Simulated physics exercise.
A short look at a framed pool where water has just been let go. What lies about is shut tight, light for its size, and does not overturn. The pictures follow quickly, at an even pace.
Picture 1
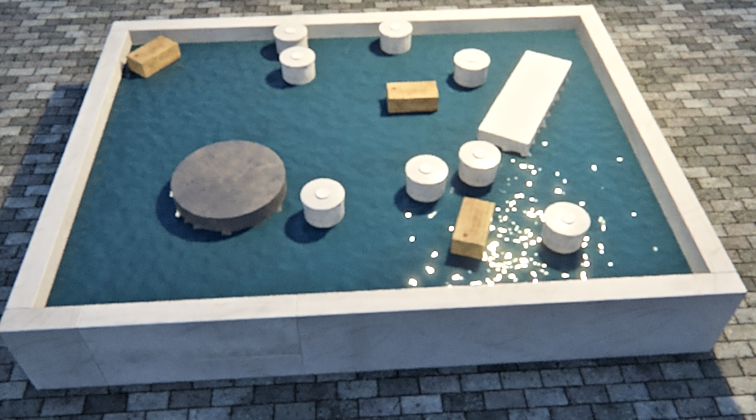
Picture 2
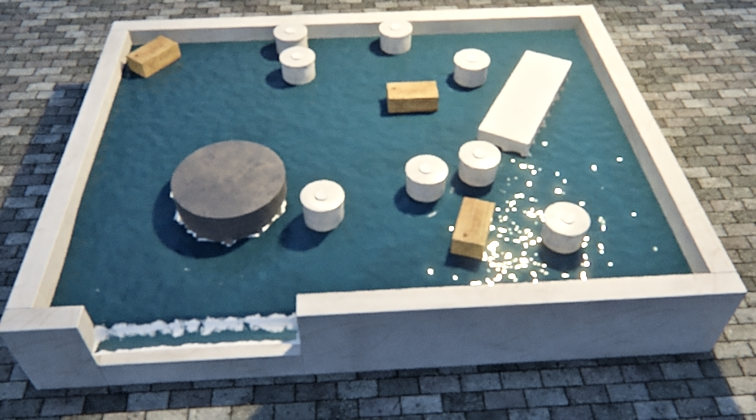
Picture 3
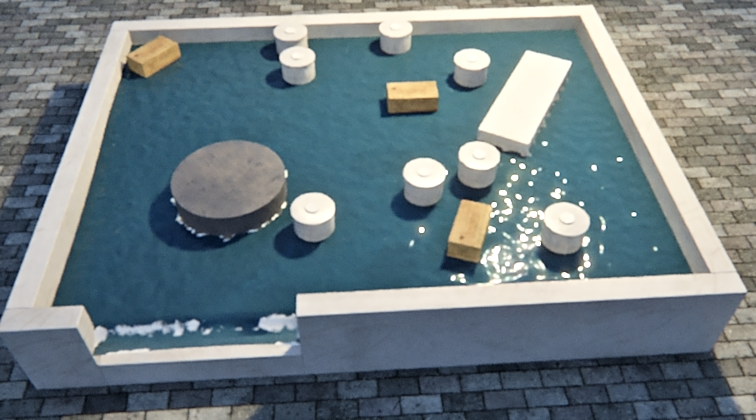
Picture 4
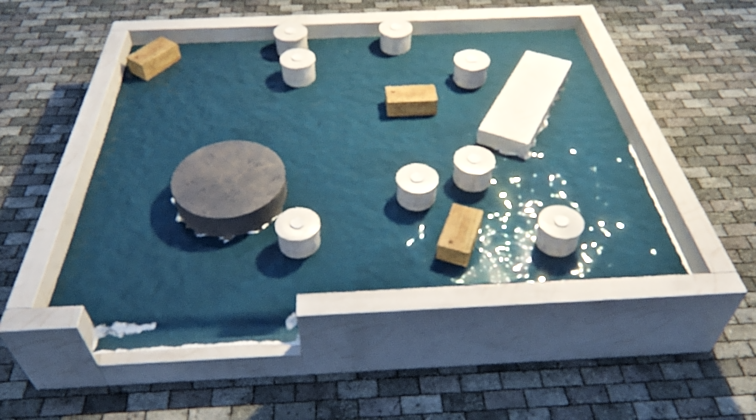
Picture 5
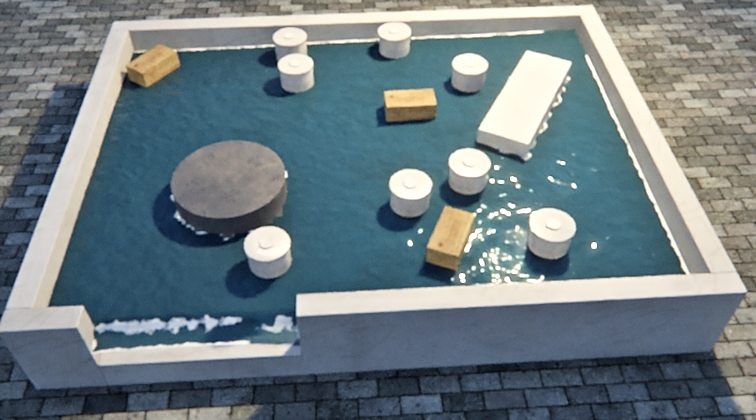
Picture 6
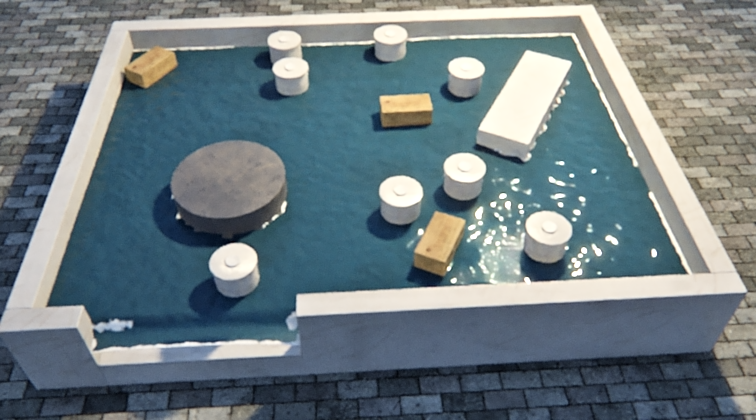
In a walled pool on paving, a front gap opens and white tubs and wooden blocks drift gradually toward the near side.
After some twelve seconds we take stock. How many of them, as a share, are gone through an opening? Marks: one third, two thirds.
That comes to less than a third.
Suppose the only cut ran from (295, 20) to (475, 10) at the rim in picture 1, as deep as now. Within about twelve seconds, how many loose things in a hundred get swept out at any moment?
Some 40 per cent.
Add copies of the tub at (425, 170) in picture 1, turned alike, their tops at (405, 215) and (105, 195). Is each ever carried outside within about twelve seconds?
As listed: Yes, yes.
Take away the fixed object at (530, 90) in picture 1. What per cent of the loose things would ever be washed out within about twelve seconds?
I make it 20 per cent.
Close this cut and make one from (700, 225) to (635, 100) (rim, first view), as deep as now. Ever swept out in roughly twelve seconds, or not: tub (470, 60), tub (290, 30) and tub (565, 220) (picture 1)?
In that order: Left behind, left behind, carried outside.
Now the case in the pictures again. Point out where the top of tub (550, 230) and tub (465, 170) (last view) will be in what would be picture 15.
Roughly at (519, 241) and (439, 191).
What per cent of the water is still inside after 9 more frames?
Close to 78 %.
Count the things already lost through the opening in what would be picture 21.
I count 1.
A moment on, 0 of 11 are out; 11 afloat.
Next, 1 of 11 are out; 10 afloat.
Later, 1 of 11 are out; 10 afloat.
In the end, 2 of 11 are out; 9 afloat.
